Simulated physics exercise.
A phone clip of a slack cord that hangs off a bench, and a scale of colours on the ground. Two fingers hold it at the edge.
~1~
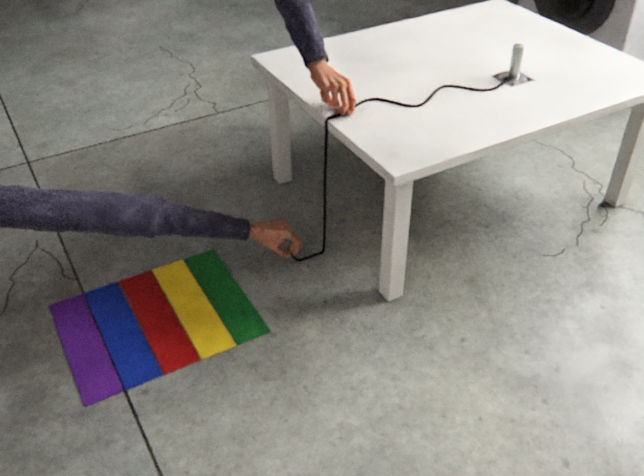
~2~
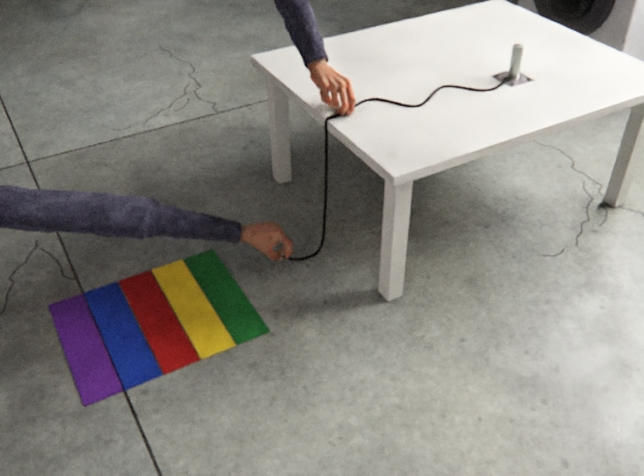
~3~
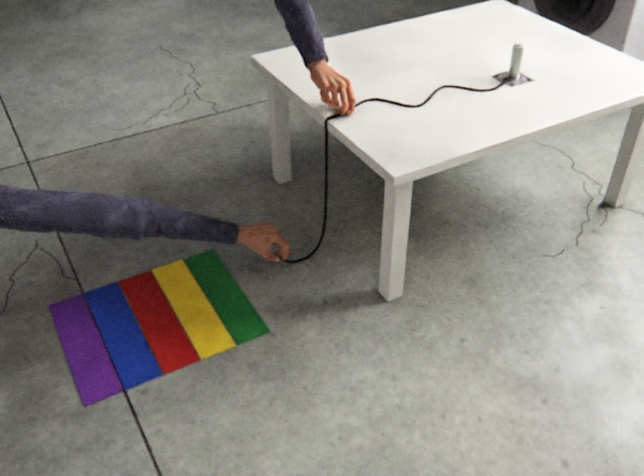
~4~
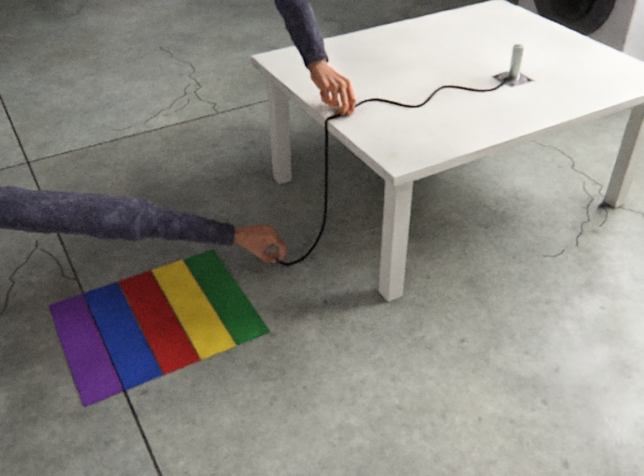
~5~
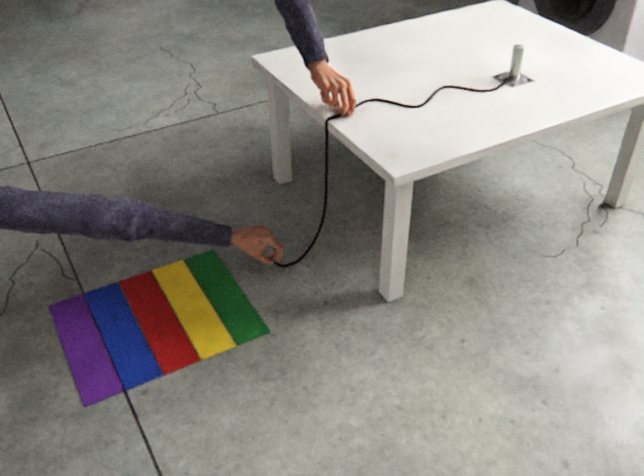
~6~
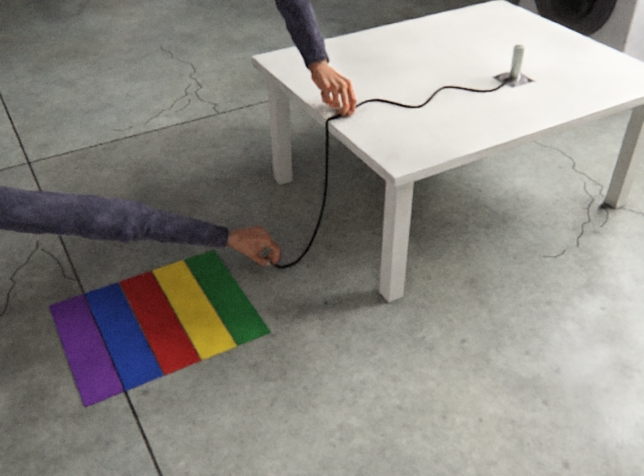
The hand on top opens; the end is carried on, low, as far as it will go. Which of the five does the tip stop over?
It gets as far as the red strip.
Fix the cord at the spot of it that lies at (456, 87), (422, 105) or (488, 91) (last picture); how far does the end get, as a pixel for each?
About (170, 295), (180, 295) and (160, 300).
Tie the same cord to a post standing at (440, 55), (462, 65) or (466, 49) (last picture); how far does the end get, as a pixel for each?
Try by try, around (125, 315), (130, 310) and (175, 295).
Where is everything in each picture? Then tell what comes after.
In the first picture, end (291, 254); green (243, 321); yellow (209, 335); red (173, 349); blue (136, 363); purple (97, 379).
In the second picture, end (283, 256); cord through (489, 90) (433, 94) (380, 100) (329, 119) (326, 183) (324, 235).
In the third picture, end (280, 258).
In the fourth picture, end (277, 259); cord through (489, 90) (433, 94) (380, 100) (329, 120) (326, 183) (319, 237).
In the fifth picture, end (274, 261).
In the sixth picture, end (271, 262); cord through (490, 91) (434, 95) (381, 100) (330, 120) (326, 184) (313, 239).
Early on, end near (209, 284); over green.
Midway, end near (176, 296); over yellow.
At the end of the slack, end near (156, 303); over red. The red one.
